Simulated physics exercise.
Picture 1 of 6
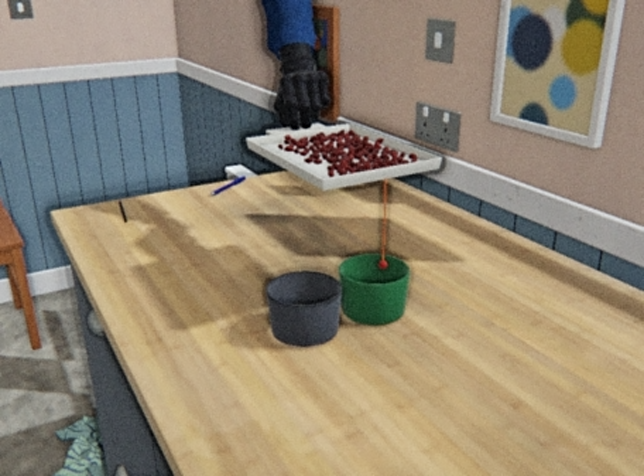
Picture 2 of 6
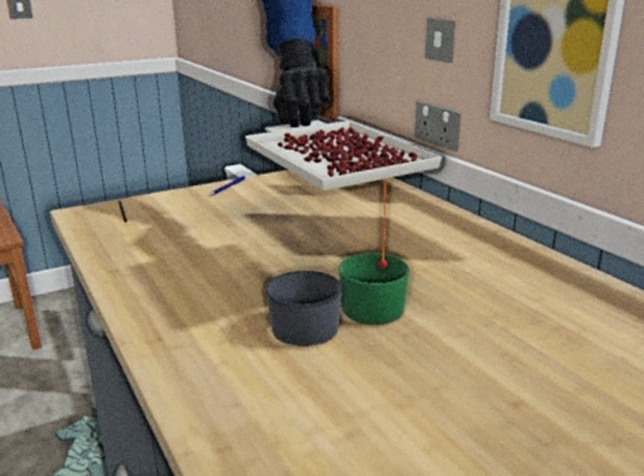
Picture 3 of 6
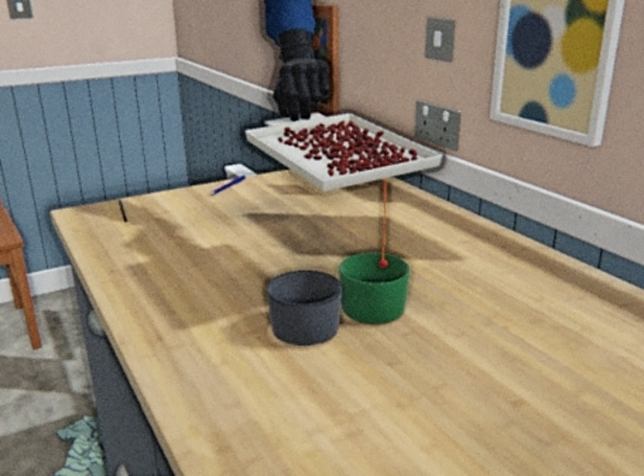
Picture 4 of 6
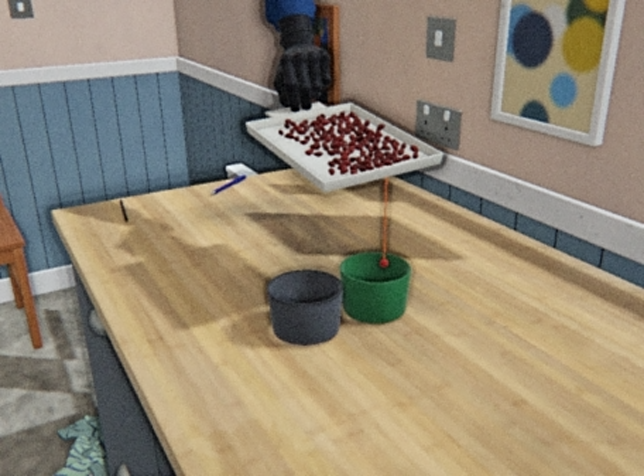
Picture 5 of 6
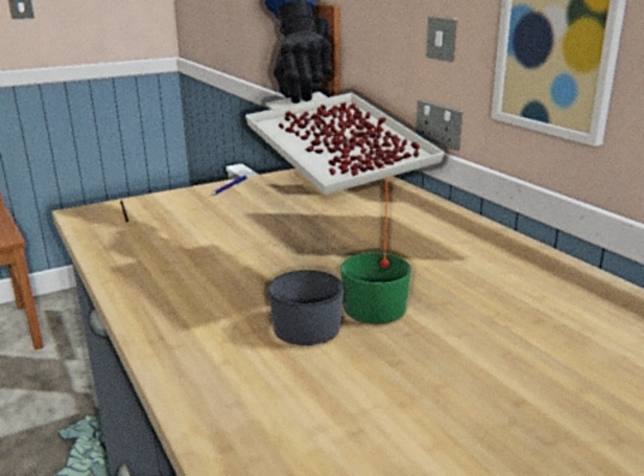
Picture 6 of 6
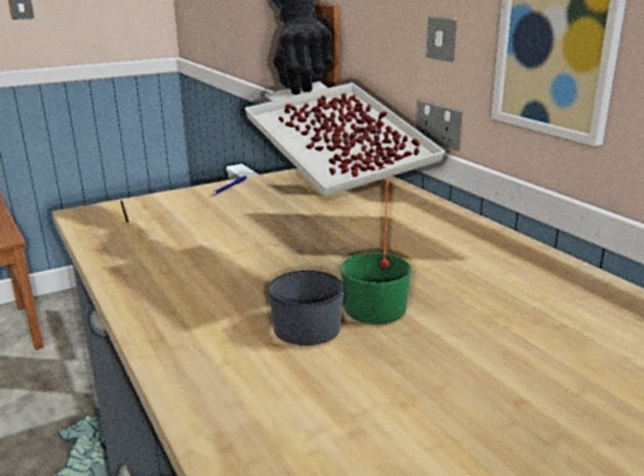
To begin with, a black-gloved hand holds a white tray of dark red beans almost level above a wooden counter, where a grey dish and a green dish sit side by side. The hand then gradually raises the tray's back edge, steepening its slope, while the beans stay spread across it and a small red bead hangs from its front edge.
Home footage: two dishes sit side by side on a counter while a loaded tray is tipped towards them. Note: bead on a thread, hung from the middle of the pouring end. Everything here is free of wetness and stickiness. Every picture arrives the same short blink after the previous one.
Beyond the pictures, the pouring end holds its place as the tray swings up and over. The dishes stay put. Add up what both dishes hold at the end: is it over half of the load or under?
It comes to under half.
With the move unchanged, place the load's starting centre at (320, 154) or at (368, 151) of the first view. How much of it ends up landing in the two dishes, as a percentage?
30 % and 20 %.
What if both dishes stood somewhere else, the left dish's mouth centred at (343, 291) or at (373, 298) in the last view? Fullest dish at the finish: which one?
Place 1: The one on the left side; place 2: The one on the left side.
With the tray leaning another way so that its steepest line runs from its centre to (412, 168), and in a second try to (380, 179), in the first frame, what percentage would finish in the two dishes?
First case: 0 %; second case: 0 %.
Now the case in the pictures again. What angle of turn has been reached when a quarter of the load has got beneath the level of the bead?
It has tipped about 110 degrees.
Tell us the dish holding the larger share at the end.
Looking at the end state, it is the left-side one.
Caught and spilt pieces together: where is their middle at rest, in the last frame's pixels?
Roughly pixel (353, 345).
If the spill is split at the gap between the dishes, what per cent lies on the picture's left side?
About 20 %.
Shortly afterwards, tray tipped steeply; the whole lot on the tray.
Next, tray tipped right over; all but a few on the tray; only a few outside both.
Some moments later, tray tipped past a quarter turn; near a quarter in the left dish; the bulk outside both.
In the end, tray tipped past a quarter turn; near a quarter in the left dish; none at all in the right dish; the bulk outside both.
